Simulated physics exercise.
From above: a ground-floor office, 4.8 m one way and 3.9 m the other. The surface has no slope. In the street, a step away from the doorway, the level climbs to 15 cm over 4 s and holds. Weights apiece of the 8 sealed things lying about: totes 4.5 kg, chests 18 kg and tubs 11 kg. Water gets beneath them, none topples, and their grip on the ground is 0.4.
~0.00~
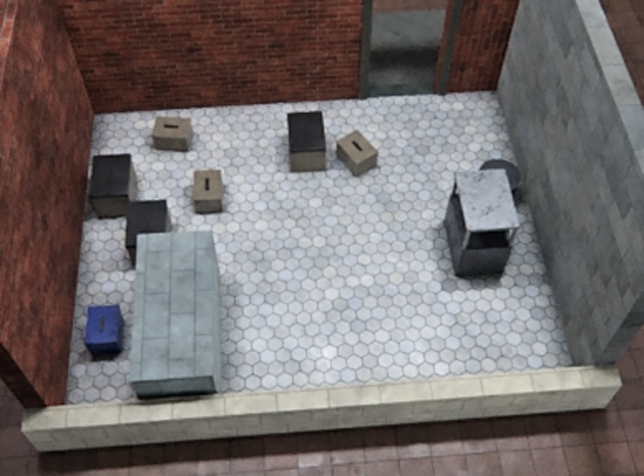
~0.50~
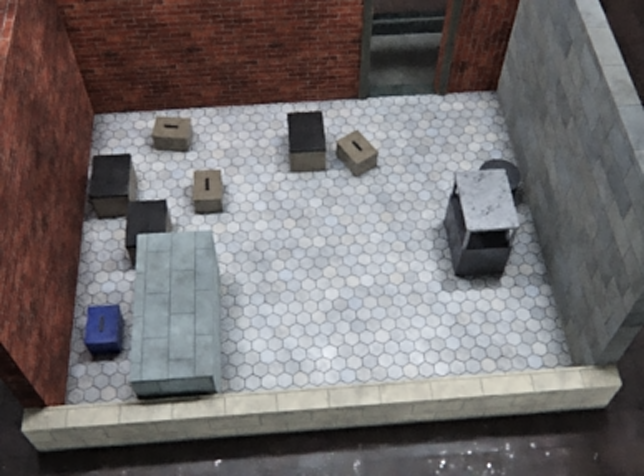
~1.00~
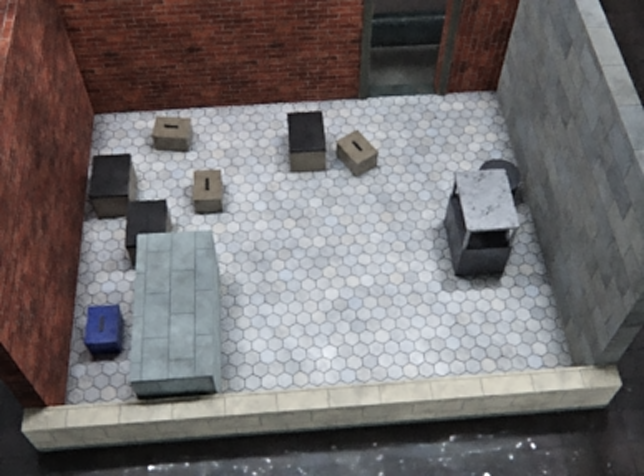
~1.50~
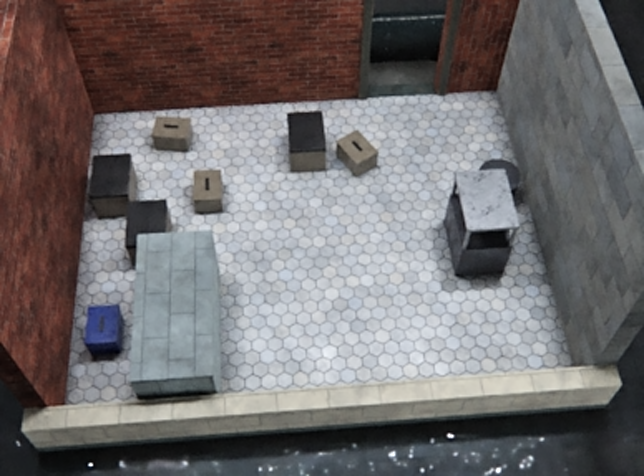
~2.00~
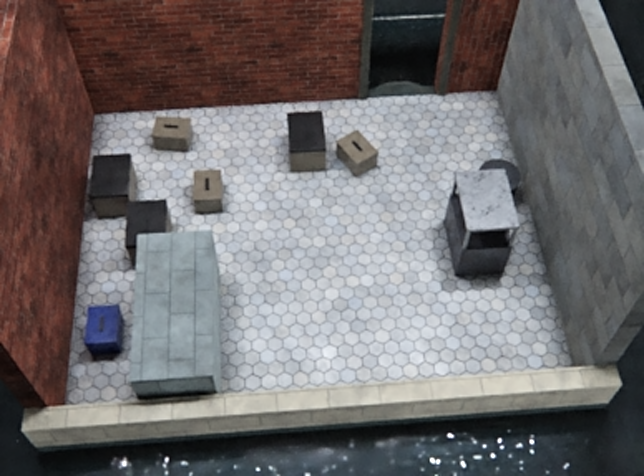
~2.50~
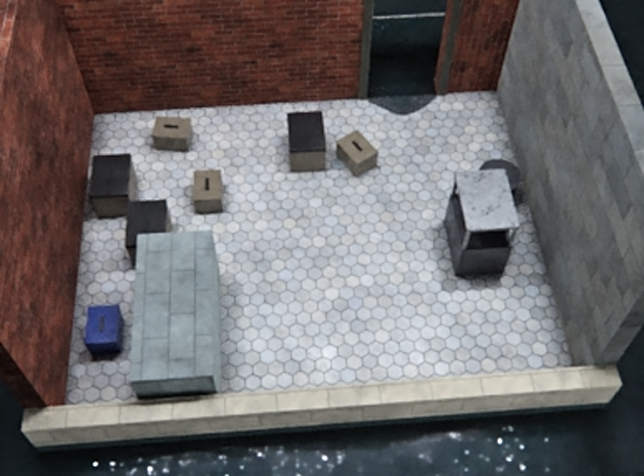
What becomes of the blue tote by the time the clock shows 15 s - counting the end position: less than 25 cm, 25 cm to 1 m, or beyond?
The blue tote holds its place.
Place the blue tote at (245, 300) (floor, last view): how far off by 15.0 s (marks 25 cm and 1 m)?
It gets carried off.
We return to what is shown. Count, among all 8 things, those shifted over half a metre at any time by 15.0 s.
That makes 2.
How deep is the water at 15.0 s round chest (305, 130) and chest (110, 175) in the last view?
Roughly 4 and 1 cm.
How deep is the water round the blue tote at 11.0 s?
Roughly 0 cm.
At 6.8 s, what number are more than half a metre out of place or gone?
By then 1.
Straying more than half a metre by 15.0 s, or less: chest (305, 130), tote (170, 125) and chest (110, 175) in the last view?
In turn: Under, short of it, short of it.
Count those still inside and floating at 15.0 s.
I count 1.
After 3.5 s the blue tote is near (102, 324), 0.0 m from its start, aground; 0 afloat.
After 6.8 s the blue tote is near (102, 324), 0.0 m from its start, aground; 0 afloat.
After 11.0 s the blue tote is near (102, 324), 0.0 m from its start, aground; 1 afloat.
After 15.0 s the blue tote is near (102, 324), 0.0 m from its start, aground; 1 afloat.
